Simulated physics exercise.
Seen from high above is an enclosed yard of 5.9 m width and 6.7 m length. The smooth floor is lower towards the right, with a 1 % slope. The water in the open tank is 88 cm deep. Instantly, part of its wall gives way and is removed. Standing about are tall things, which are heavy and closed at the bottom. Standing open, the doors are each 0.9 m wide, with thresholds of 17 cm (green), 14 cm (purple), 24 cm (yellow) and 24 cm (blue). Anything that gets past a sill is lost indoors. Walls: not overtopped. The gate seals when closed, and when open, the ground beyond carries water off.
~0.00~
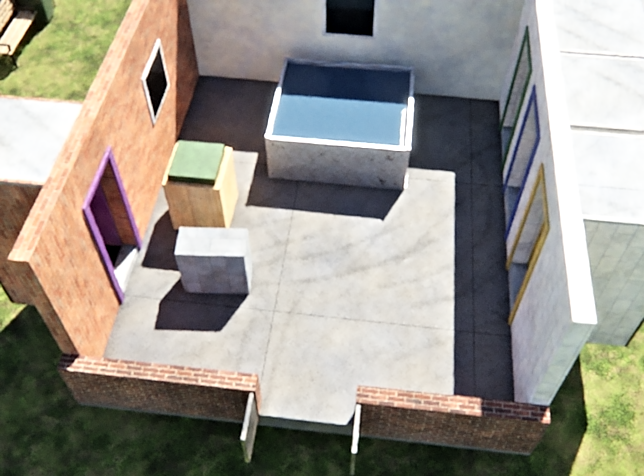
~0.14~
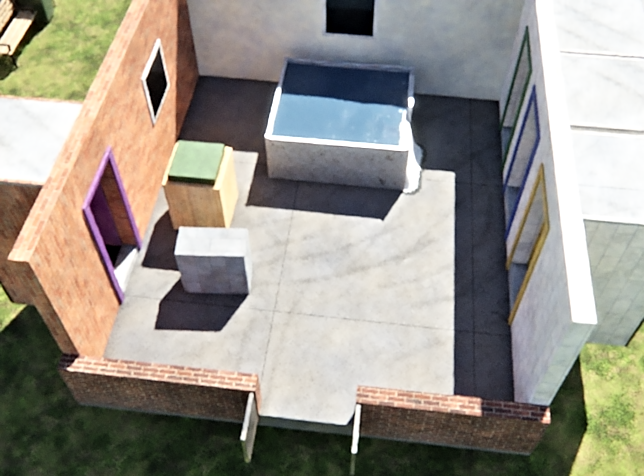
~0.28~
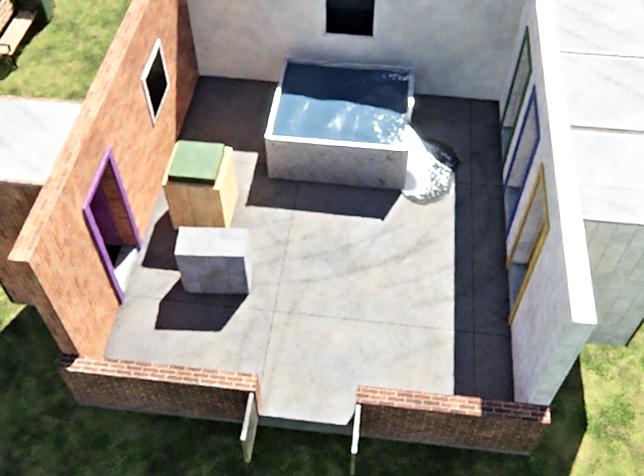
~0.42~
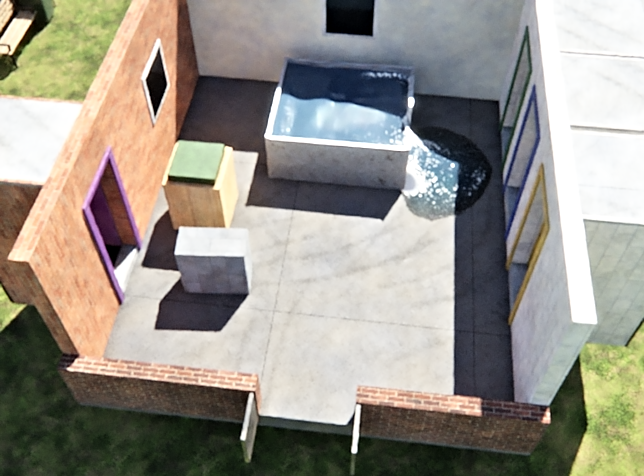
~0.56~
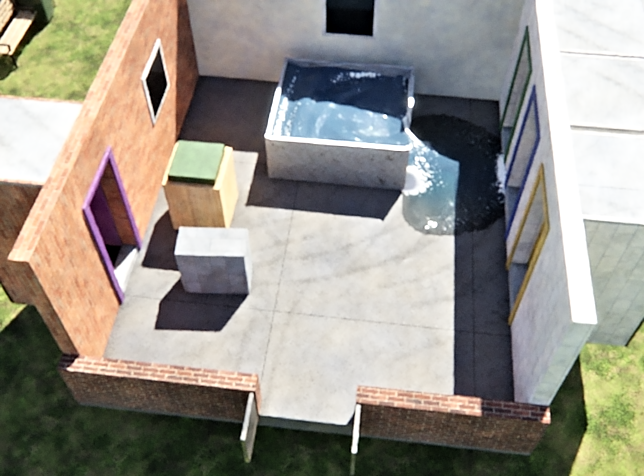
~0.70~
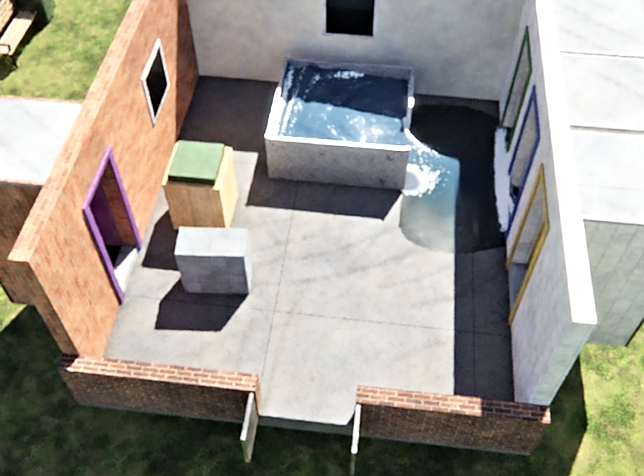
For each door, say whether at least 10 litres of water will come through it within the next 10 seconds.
At the end, at the green door the water let in will surpass the limit, at the purple door the water let in will remain short of the limit, at the yellow door the water let in will remain short of the limit, at the blue door the water let in will surpass the limit.
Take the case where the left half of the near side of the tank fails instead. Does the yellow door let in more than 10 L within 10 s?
Then: Yellow short of it.
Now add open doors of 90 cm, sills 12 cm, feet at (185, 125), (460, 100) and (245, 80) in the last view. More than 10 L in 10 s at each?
In that order: Short of it, beyond it, short of it.
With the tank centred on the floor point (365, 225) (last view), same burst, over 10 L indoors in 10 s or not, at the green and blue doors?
Green gets no more than that, blue gets more than that.
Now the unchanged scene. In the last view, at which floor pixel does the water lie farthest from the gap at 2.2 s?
Roughly at pixel (507, 426).
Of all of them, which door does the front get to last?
Result: Purple door.
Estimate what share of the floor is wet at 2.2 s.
Around 30 per cent.
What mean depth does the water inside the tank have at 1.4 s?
Depth, averaged: Around 61 centimetres.
After 1.4 s water covers 20 % of the floor and is deepest (55 cm) near (497, 183); green door 38 cm at the sill, 68 L in, purple door not reached, yellow door 14 cm at the sill, 0 L in, blue door 43 cm at the sill, 48 L in.
After 2.2 s water covers 30 % of the floor and is deepest (46 cm) near (497, 183); green door 36 cm at the sill, 192 L in, purple door not reached, yellow door 17 cm at the sill, 0 L in, blue door 39 cm at the sill, 140 L in.
After 3.5 s water covers 50 % of the floor and is deepest (36 cm) near (497, 183); green door 26 cm at the sill, 293 L in, purple door not reached, yellow door 12 cm at the sill, 0 L in, blue door 29 cm at the sill, 197 L in.
After 6.0 s water covers 80 % of the floor and is deepest (24 cm) near (497, 183); green door 17 cm at the sill, 347 L in, purple door 8 cm at the sill, 0 L in, yellow door 9 cm at the sill, 0 L in, blue door 20 cm at the sill, 218 L in.
After 10.0 s water covers 95 % of the floor and is deepest (16 cm) near (497, 198); green door 10 cm at the sill, 350 L in, purple door 9 cm at the sill, 0 L in, yellow door 7 cm at the sill, 0 L in, blue door 14 cm at the sill, 218 L in.
